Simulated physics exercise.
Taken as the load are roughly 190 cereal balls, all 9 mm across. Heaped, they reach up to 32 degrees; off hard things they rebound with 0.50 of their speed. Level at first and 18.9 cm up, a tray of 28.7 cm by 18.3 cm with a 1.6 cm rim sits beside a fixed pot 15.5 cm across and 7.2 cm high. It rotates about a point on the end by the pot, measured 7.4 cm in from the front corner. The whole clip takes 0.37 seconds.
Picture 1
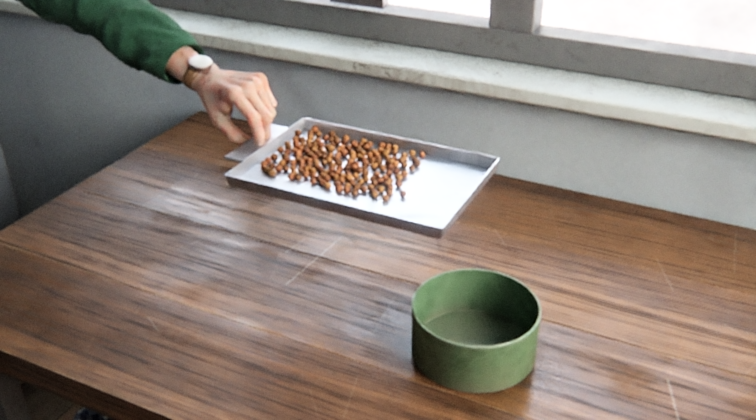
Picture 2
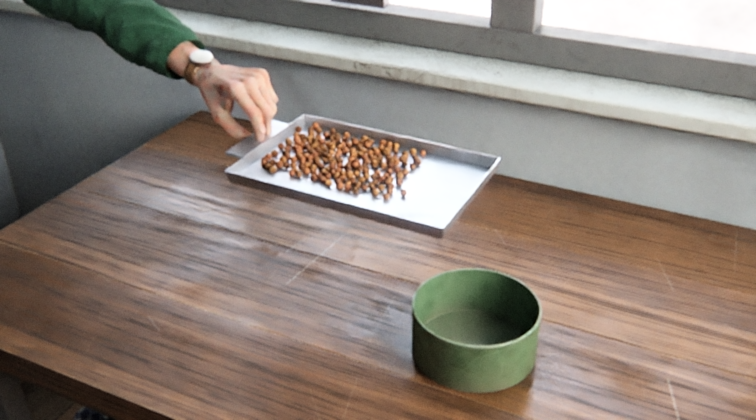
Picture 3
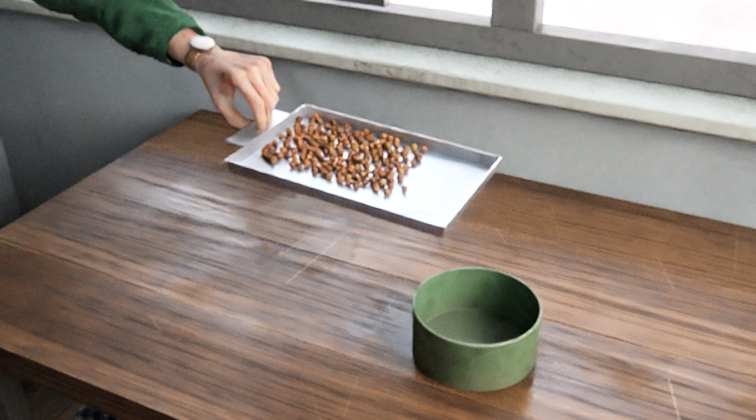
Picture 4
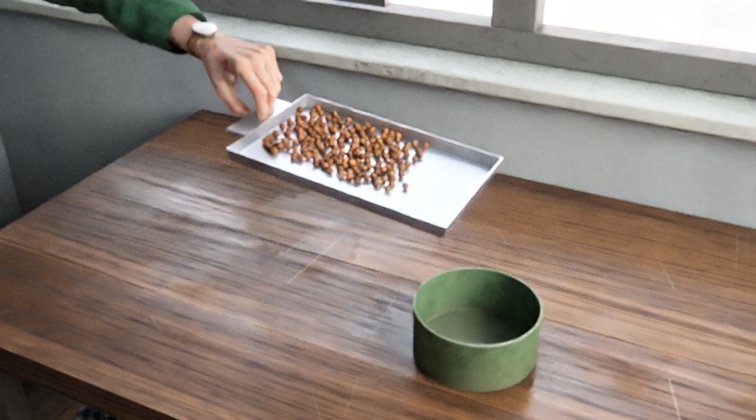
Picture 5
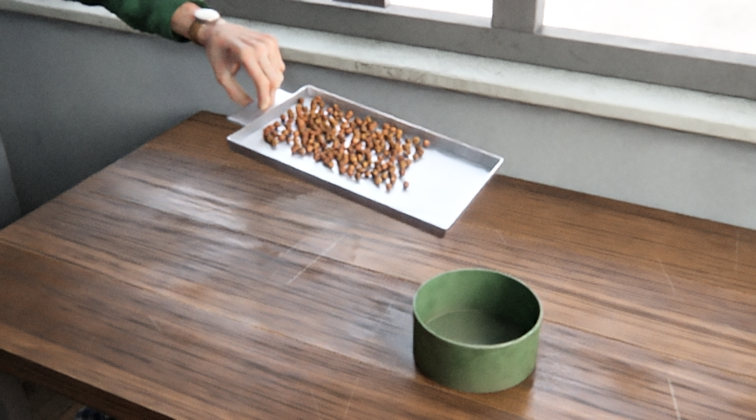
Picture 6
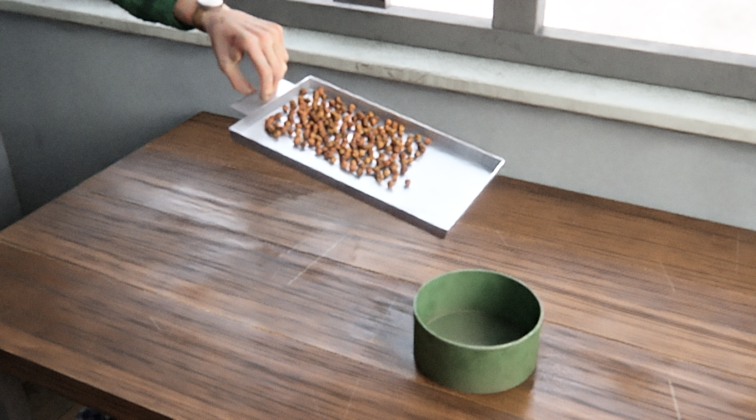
A hand lifts the left end of a metal tray of small brown balls, tilting it rightward.
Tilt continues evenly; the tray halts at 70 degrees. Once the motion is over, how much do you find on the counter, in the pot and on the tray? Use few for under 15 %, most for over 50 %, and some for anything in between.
Counter: Few, pot: Few, left on the tray: Most.
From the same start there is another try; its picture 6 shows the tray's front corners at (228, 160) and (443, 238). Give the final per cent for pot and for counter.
Pot 0 % / counter 0 %.
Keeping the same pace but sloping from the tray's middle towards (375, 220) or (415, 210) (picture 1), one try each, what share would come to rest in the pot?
Near 0 and 10 per cent, in that order.
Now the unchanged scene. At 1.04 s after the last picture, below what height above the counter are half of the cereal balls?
Height: Around 22 cm.
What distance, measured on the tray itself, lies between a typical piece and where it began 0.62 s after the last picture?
Some 15 cm.
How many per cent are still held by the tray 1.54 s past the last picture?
Close to 90 in a hundred parts of the load.
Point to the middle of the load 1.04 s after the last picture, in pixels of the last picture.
Approximately (470, 172) in the last view.
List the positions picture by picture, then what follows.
In the first frame, tray tilt 0 degrees, front corners at (228, 174) and (441, 227); middle of the pieces at (339, 163); pot at (476, 305).
In the second frame, tray tilt 1 degrees, front corners at (228, 170) and (442, 226); middle of the pieces at (340, 161).
In the third frame, tray tilt 4 degrees, front corners at (229, 159) and (443, 225), lowest corner right back; middle of the pieces at (340, 153).
In the fourth frame, tray tilt 7 degrees, front corners at (230, 148) and (444, 226), lowest corner right back; middle of the pieces at (342, 147).
In the fifth frame, tray tilt 10 degrees, front corners at (230, 138) and (445, 227), lowest corner right back; middle of the pieces at (343, 141).
In the sixth frame, tray tilt 13 degrees, front corners at (233, 128) and (446, 228), lowest corner right back; middle of the pieces at (345, 135); pot at (478, 306).
Then, 0.62 s after the last picture, tilt 40 degrees; the tray holds 100 %, the pot 0 %.
Then, 1.04 s after the last picture, tilt 58 degrees; the tray holds 95 %, the pot 0 %.
Then, 1.54 s after the last picture, tilt 70 degrees; the tray holds 90 %, the pot 0 %.
In the end, counter 10 %, pot 5 %, tray 90 %.
